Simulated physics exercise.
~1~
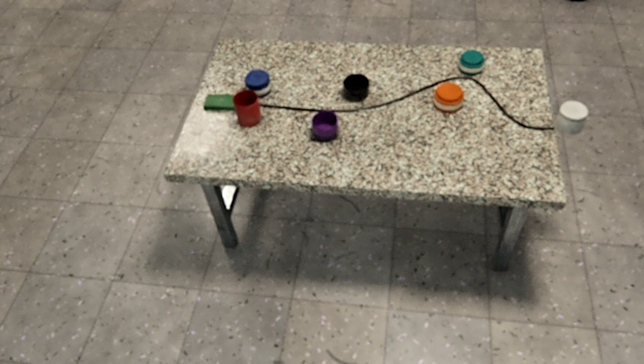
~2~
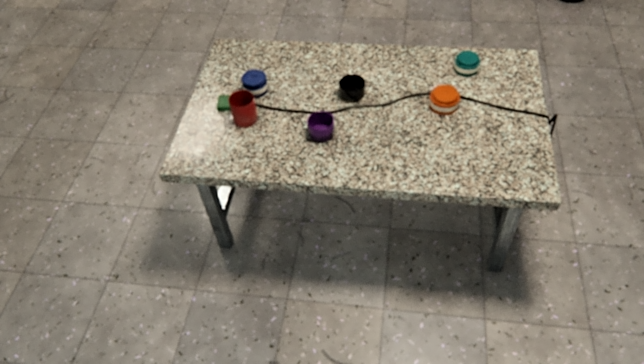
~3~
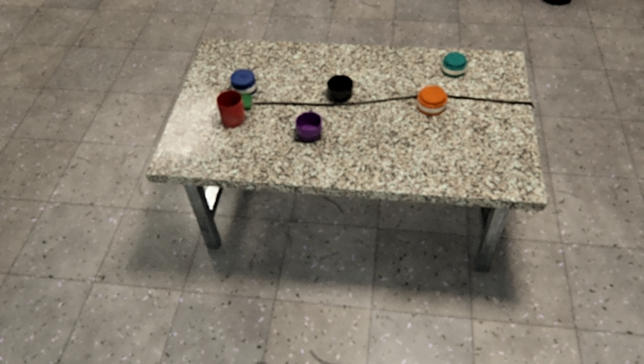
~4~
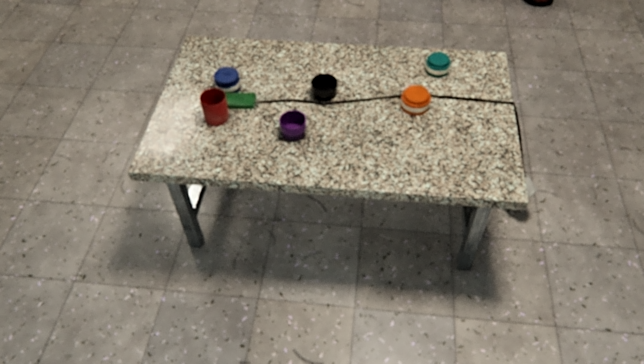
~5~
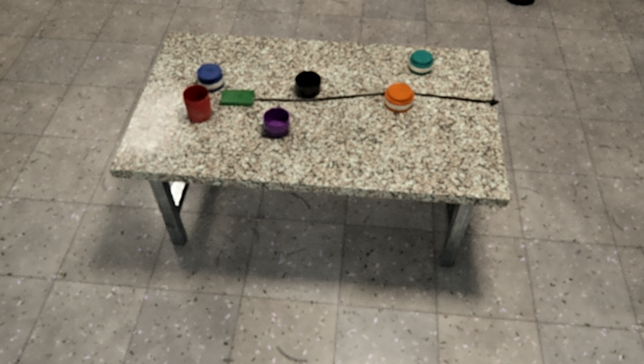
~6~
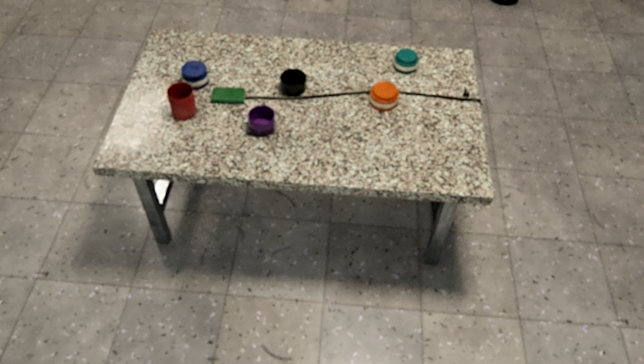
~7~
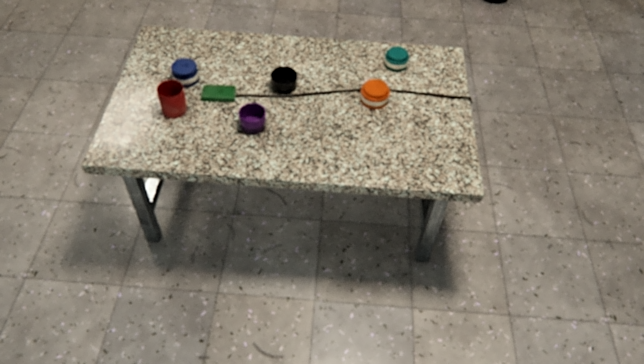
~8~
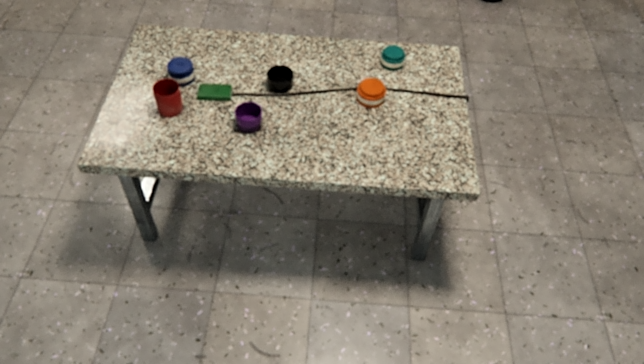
At the start, a small white speaker hangs just past the right edge of a speckled table, joined by a long dark cable to a flat green object at the far left, beside a red cup. The speaker drops out of sight, and the cable's curves pull nearly straight. The green object is drawn to the right, passing behind the red cup and emerging on its other side as the view pans slightly right. It then comes to rest short of the black mug. At the end, the cable stretches to the right edge, while the mugs, jars, cup and blue canister remain in place.
